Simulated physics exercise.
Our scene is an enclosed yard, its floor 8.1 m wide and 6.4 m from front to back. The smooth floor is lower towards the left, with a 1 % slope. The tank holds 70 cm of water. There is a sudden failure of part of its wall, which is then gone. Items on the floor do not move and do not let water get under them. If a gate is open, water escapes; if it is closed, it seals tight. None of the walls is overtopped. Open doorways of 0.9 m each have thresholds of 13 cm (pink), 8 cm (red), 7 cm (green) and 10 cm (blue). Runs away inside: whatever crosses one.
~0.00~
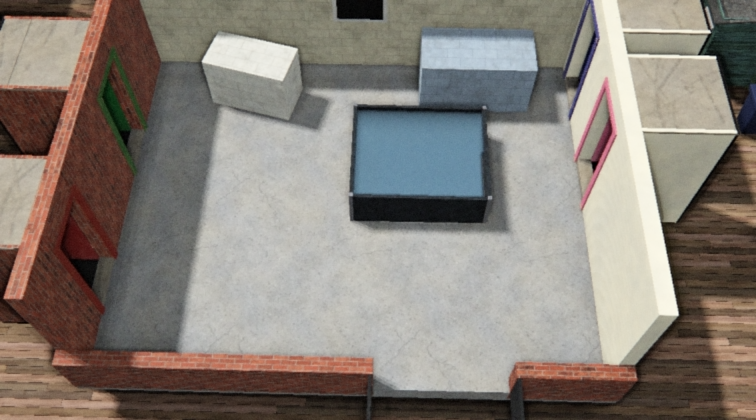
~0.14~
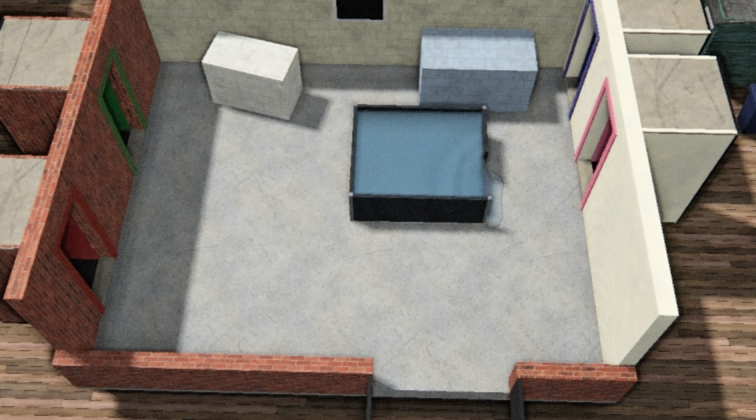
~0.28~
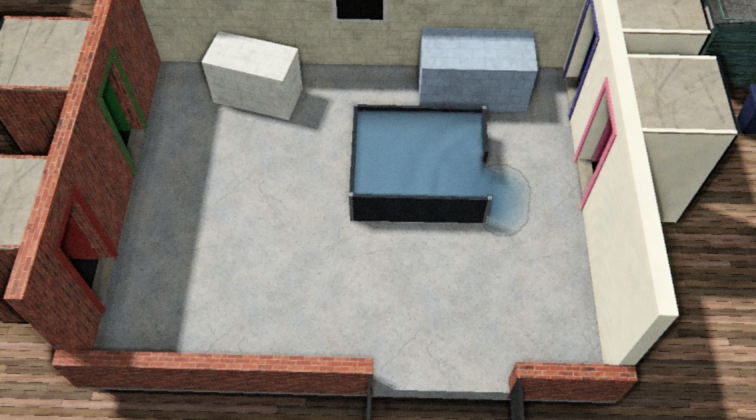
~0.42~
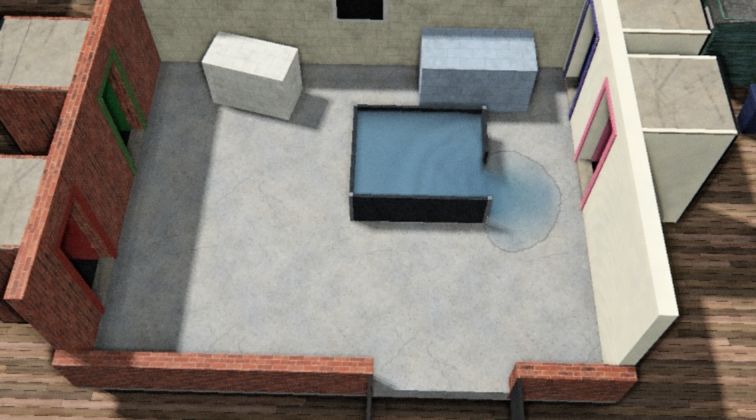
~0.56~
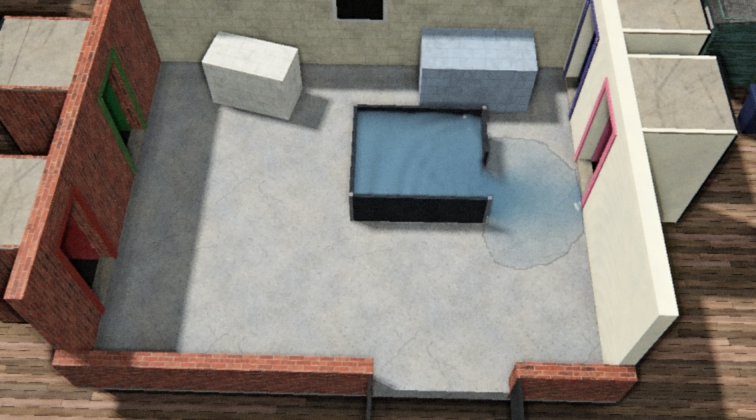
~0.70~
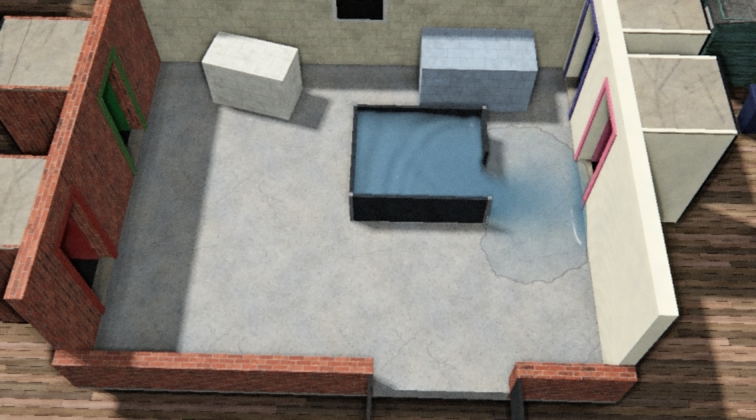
Water burst out through the right side of a dark-walled tank in a walled yard, spread across the grey floor in a widening, rounded puddle, and reached the pale wall beside the pink-framed doorway.
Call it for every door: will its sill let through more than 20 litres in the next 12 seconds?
Pink door - it will, red door - it will not, green door - it will not, blue door - it will.
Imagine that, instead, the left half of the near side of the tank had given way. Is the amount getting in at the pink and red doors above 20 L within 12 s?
Result against the limit at pink: Limit held; result at red: Limit broken.
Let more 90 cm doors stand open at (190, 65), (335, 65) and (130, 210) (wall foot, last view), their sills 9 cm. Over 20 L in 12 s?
In that order: Short of it, short of it, short of it.
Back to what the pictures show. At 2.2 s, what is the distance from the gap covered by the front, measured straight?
I'd say close to 3.6 m.
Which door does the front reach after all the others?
Lab note: Last arrival at the green door.
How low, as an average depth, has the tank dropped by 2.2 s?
Roughly 42 centimetres.
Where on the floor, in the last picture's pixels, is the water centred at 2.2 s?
I'd put it close to (467, 197).
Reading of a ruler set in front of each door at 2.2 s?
Depths in centimetres - pink: 34, red: 0, green: 0, blue: 6.
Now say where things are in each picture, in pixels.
The tank at (420, 153) is whole and still, 70 cm deep, in the first frame.
Water pours out at (483, 190) and has run 0.6 m, to (495, 223); typically 9 cm deep outside, 70 cm at the tank's back, in the second frame.
The front is at (522, 181), 0.9 m from the gap at (483, 192); 0.9 m2 of floor is under water; 70 cm left at the back of the tank, in the third frame.
Water pours out at (482, 192) and has run 1.3 m, to (553, 187); typically 8 cm deep outside, 70 cm at the tank's back, in the fourth frame.
Water pours out at (482, 192) and has run 1.8 m, to (582, 228); typically 6 cm deep outside, 70 cm at the tank's back, in the fifth frame.
Water pours out at (482, 192) and has run 2.0 m, to (585, 252); typically 6 cm deep outside, 69 cm at the tank's back, in the sixth frame.
After 1.4 s water covers 15 % of the floor and is deepest (40 cm) near (576, 210); pink door 35 cm at the sill, 72 L in, red door not reached, green door not reached, blue door 5 cm at the sill, 0 L in.
After 2.2 s water covers 15 % of the floor and is deepest (36 cm) near (597, 368); pink door 34 cm at the sill, 188 L in, red door not reached, green door not reached, blue door 6 cm at the sill, 0 L in.
After 3.5 s water covers 30 % of the floor and is deepest (26 cm) near (587, 379); pink door 23 cm at the sill, 298 L in, red door not reached, green door not reached, blue door 11 cm at the sill, 3 L in.
After 7.0 s water covers 75 % of the floor and is deepest (15 cm) near (534, 106); pink door 14 cm at the sill, 362 L in, red door 7 cm at the sill, 0 L in, green door not reached, blue door 15 cm at the sill, 70 L in.
After 12.0 s water covers 95 % of the floor and is deepest (9 cm) near (300, 109); pink door 7 cm at the sill, 363 L in, red door 7 cm at the sill, 0 L in, green door 6 cm at the sill, 0 L in, blue door 8 cm at the sill, 84 L in.
